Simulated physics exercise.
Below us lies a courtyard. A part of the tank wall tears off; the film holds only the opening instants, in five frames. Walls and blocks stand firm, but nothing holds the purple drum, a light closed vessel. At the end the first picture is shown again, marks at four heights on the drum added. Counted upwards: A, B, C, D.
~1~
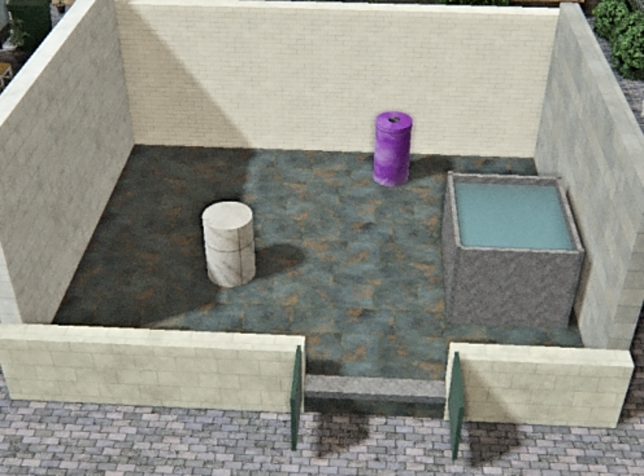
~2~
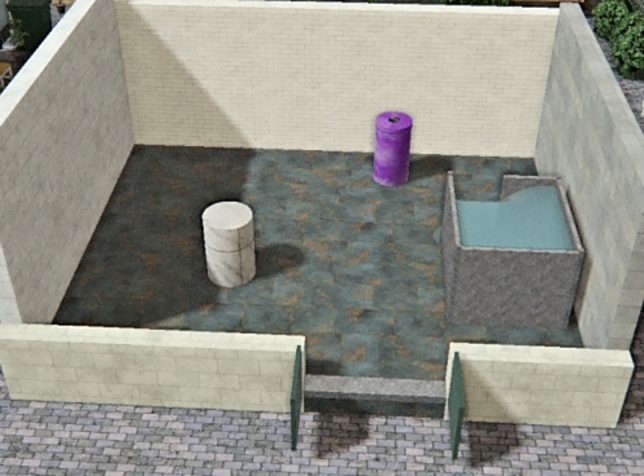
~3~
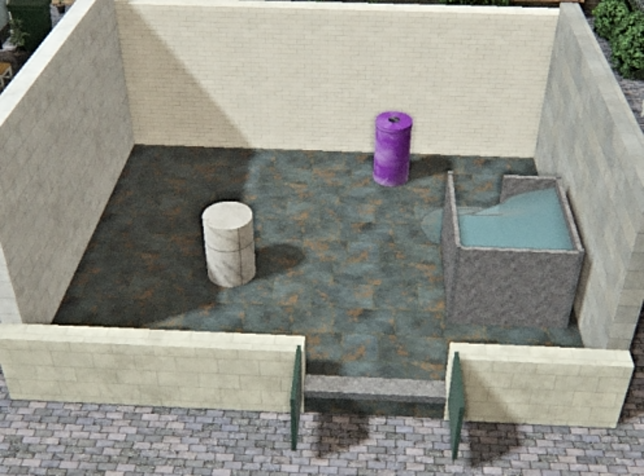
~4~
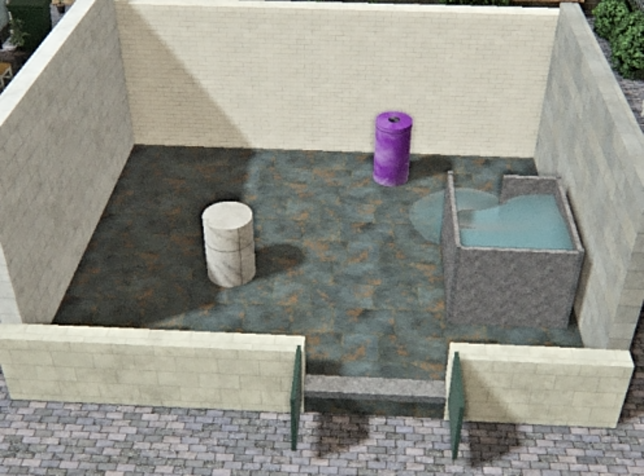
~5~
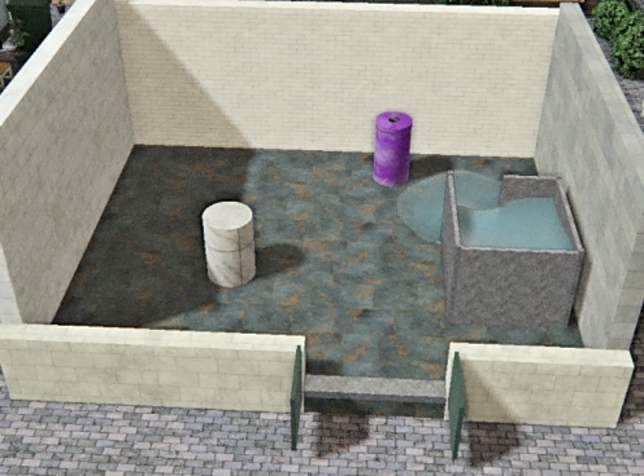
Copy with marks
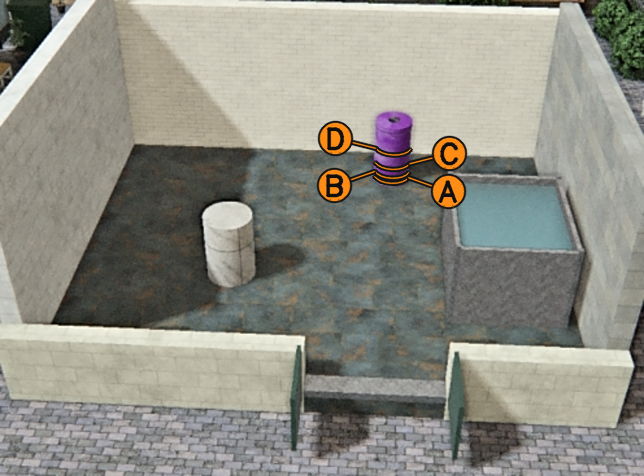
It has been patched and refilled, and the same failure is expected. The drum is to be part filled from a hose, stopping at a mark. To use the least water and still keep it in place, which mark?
Level D just does it.
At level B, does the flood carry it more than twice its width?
Yes.
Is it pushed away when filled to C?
Yes, that goes wrong.
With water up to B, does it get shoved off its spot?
Yes, it does.
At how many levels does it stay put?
One.
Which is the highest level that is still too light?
That is level C.
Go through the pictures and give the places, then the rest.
Lid of the purple drum at (394, 120); tank full, its middle at (510, 216); open gate at (377, 343), in the first frame.
Water covers 1 % of the ground, mostly out of sight from here, in the second frame.
Water covers 3 % of the ground, mostly out of sight from here, in the third frame.
In the fourth frame, 6 % of the ground under water, its edge towards the drum at (426, 208).
Lid of the purple drum at (394, 120); 9 % of the ground under water, its edge towards the drum at (407, 191), in the fifth frame.
In orange, A at (391, 183); B at (391, 178); C at (392, 169); D at (393, 155); from the bottom up A, B, C, D.
With A, it is pushed about 9 times its own width away.
With B, it is pushed about 6 times its own width away.
With C, it is pushed about twice its own width away.
With D, it does not move.
